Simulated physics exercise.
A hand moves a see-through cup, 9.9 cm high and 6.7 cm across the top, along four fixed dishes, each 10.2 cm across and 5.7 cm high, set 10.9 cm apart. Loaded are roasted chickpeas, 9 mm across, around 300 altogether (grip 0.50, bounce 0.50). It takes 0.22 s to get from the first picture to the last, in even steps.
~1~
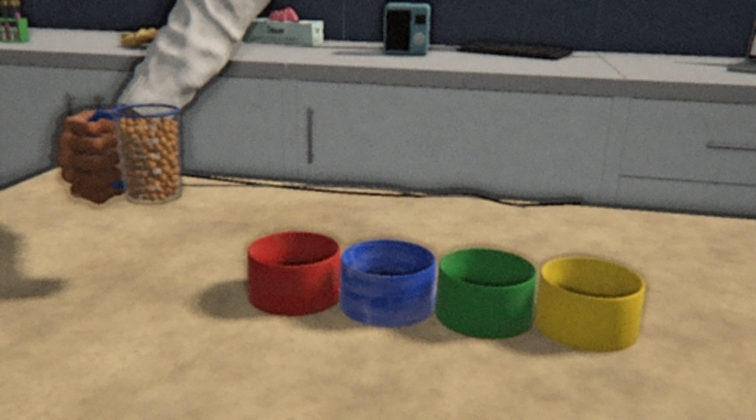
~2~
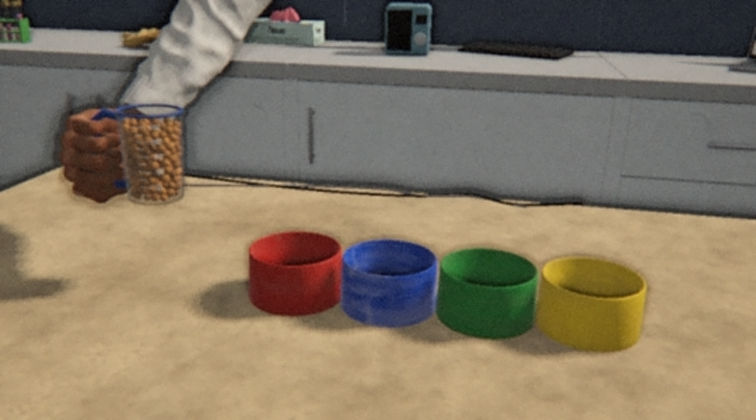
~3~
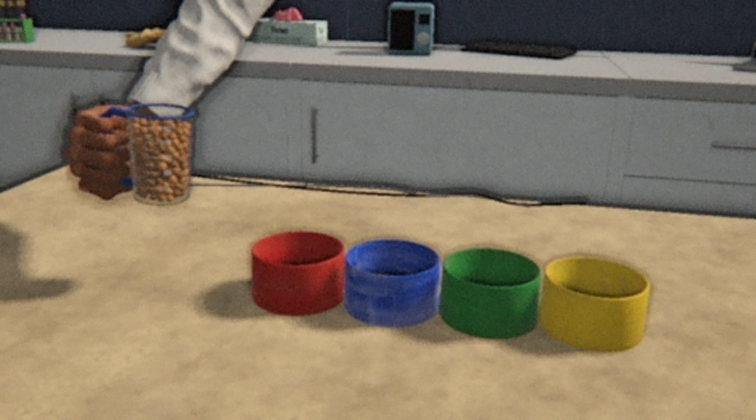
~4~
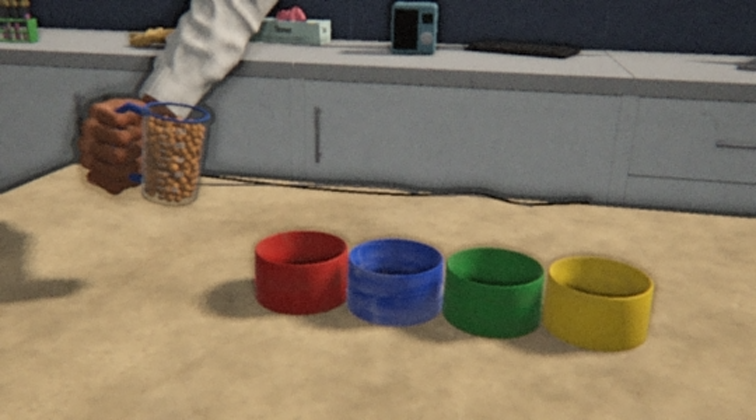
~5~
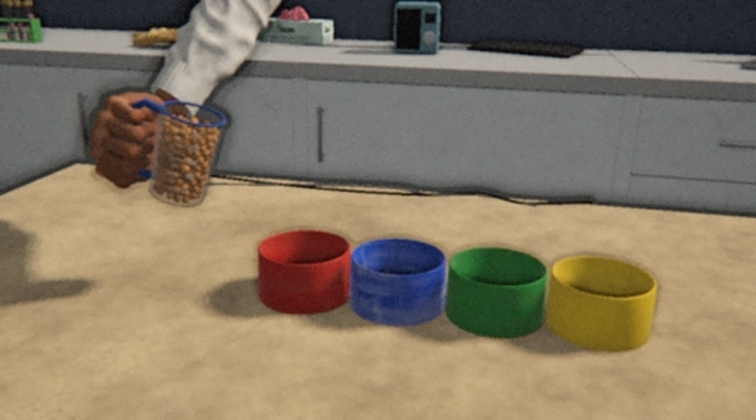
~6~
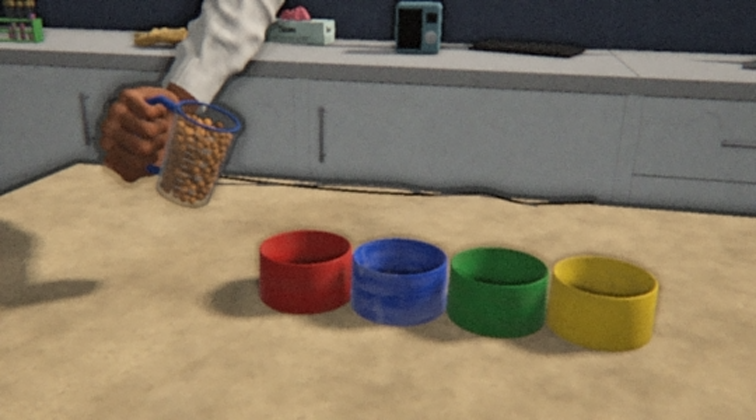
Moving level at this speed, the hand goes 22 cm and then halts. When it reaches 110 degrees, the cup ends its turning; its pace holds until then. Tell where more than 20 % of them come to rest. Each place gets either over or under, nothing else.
My prediction: Red: It will keep a fifth or less. Blue: It will keep more than a fifth. Green: It will keep a fifth or less. Yellow: It will keep a fifth or less. Counter: It will keep a fifth or less.
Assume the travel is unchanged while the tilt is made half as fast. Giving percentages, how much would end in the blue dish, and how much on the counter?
In that case the blue dish gets 100 and the counter gets 0.
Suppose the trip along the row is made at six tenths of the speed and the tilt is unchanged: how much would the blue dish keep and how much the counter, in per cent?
Blue 70; counter 0.
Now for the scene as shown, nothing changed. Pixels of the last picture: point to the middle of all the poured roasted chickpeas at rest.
Roughly pixel (404, 284).
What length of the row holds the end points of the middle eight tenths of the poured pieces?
Some 6 cm.
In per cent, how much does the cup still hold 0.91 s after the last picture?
30 %.
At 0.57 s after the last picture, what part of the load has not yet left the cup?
That would be some 90 per cent.
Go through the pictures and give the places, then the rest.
The first picture shows cup at (150, 154), tilt 0 degrees, lip at (175, 113), moved 0.0 cm; middle of the pieces at (151, 159); red dish at (294, 249); blue dish at (389, 258); green dish at (488, 267); yellow dish at (592, 277).
The second picture shows cup at (153, 154), tilt 1 degrees, lip at (179, 113), moved 0.2 cm; middle of the pieces at (154, 159).
The third picture shows cup at (161, 155), tilt 4 degrees, lip at (189, 116), moved 0.8 cm; middle of the pieces at (161, 159).
The fourth picture shows cup at (173, 155), tilt 10 degrees, lip at (205, 119), moved 1.8 cm; middle of the pieces at (173, 159).
The fifth picture shows cup at (185, 155), tilt 16 degrees, lip at (222, 124), moved 2.9 cm; middle of the pieces at (184, 159).
The sixth picture shows cup at (196, 156), tilt 23 degrees, lip at (236, 130), moved 4.0 cm; middle of the pieces at (194, 160); red dish at (306, 247); blue dish at (400, 256); green dish at (499, 266); yellow dish at (604, 277).
Then, 0.34 s after the last picture, tilt 73 degrees; cup holds 100 %.
Then, 0.57 s after the last picture, tilt 106 degrees; cup holds 90 %, blue 10 %.
Then, 0.91 s after the last picture, tilt 110 degrees; cup holds 30 %, blue 65 %.
In the end, red 0 %, blue 100 %, green 0 %, yellow 0 %, counter 0 %.
